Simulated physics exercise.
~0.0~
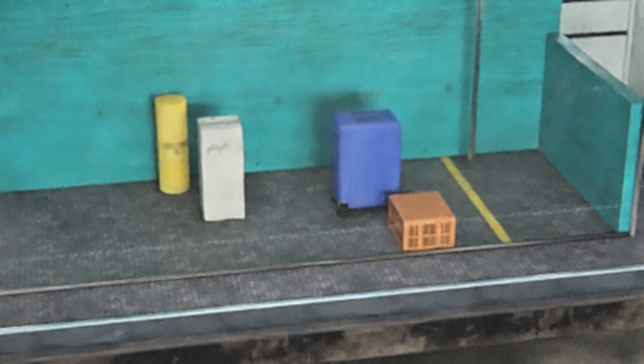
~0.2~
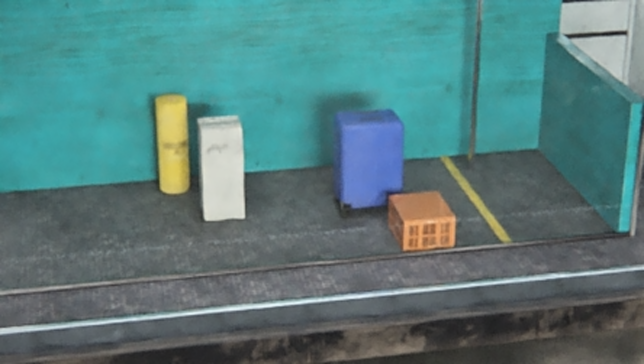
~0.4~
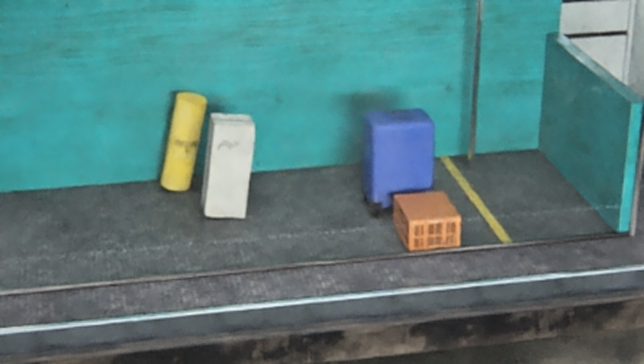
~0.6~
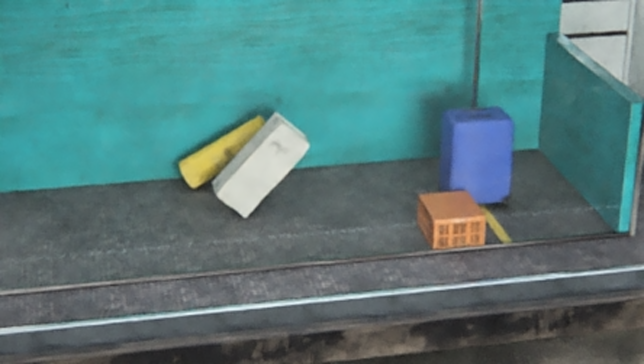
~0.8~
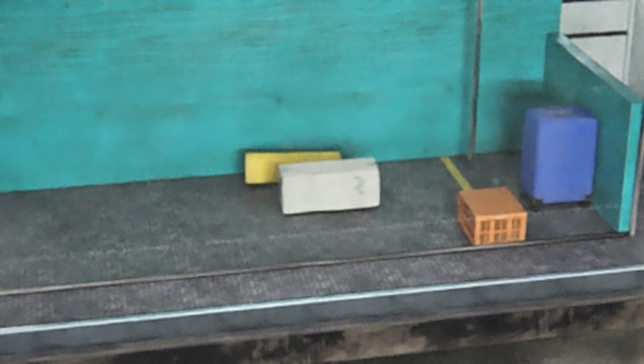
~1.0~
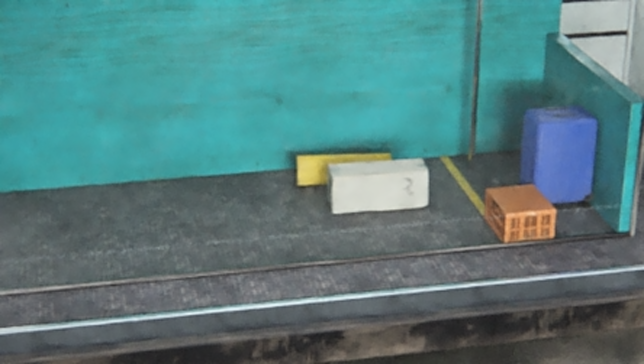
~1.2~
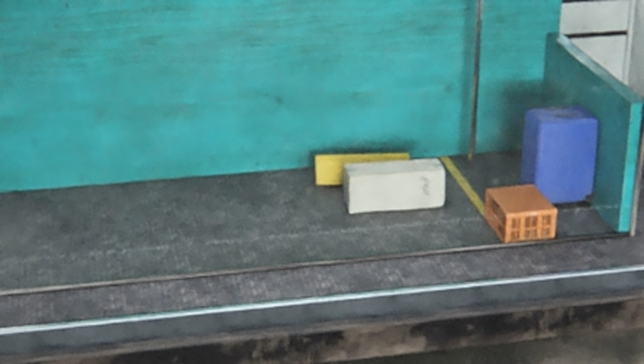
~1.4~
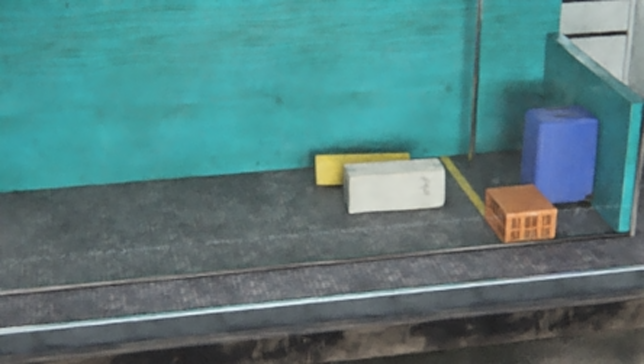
A blue suitcase rolled right across a gray floor to the end wall while a yellow roll and a white box tipped over rightward and slid along, and an orange crate slid across the yellow line, before everything came to rest.
